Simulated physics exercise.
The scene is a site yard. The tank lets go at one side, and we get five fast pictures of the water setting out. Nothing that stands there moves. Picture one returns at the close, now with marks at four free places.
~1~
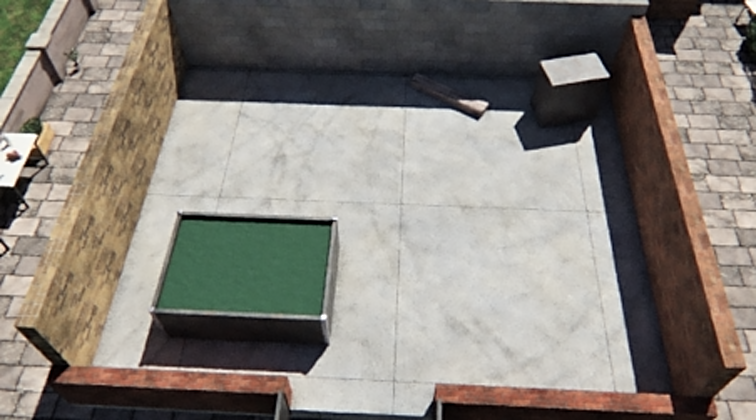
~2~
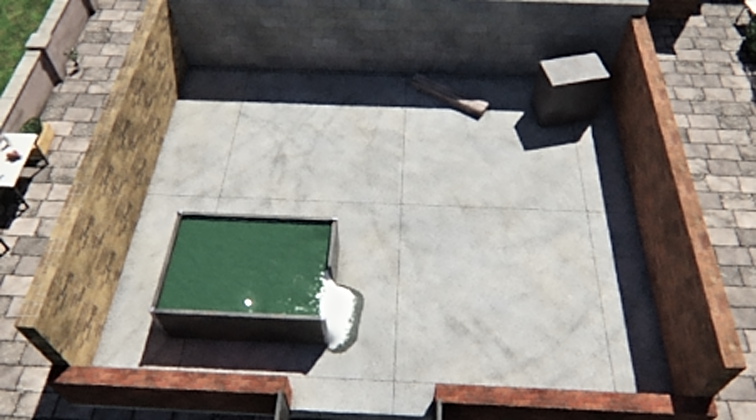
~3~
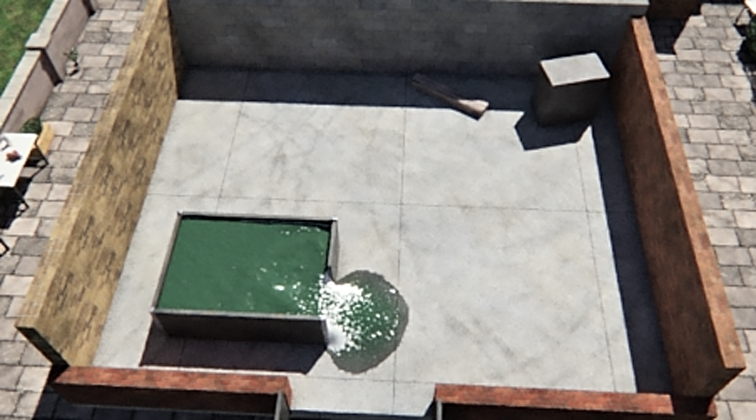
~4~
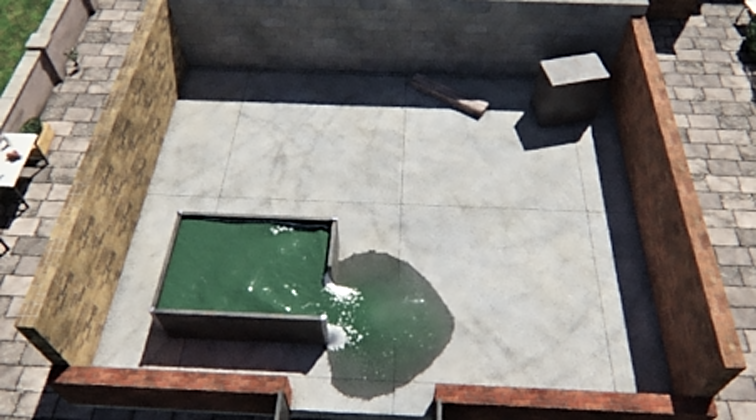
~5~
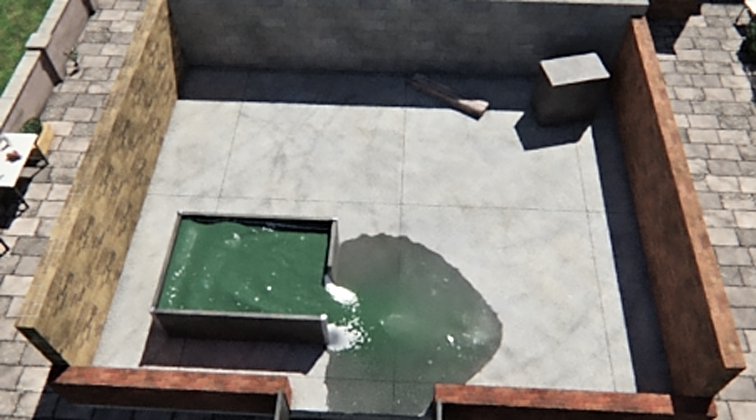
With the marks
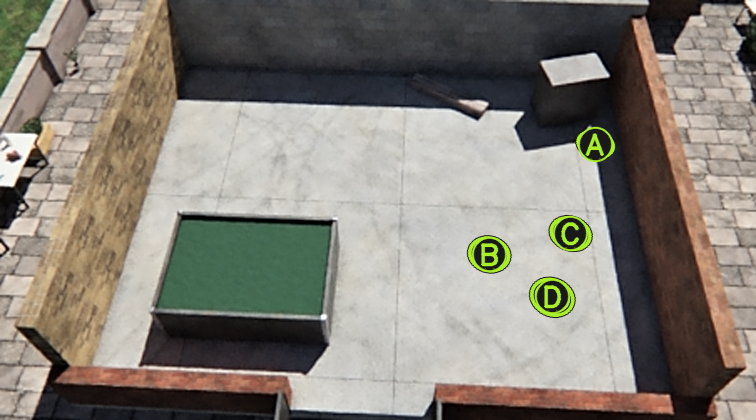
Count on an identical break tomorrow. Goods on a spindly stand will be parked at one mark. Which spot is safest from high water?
Take B.
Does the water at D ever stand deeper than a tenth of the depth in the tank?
Yes.
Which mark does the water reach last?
The answer is A.
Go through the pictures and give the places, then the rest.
Tank full, its middle at (249, 265); open gate at (362, 384).
Water covers 1 % of the ground and shows as far out as (336, 347).
Water covers 3 % of the ground and shows as far out as (401, 308).
Water covers 6 % of the ground and shows as far out as (446, 333).
Water covers 11 % of the ground and shows as far out as (493, 343).
On the marked copy, A at (595, 144); B at (489, 254); C at (570, 233); D at (552, 296).
With A, the water peaks at about 20 % of the depth that stood in the tank.
With B, the water peaks at about 10 % of the depth that stood in the tank.
With C, the water peaks at about 23 % of the depth that stood in the tank.
With D, the water peaks at about 21 % of the depth that stood in the tank.
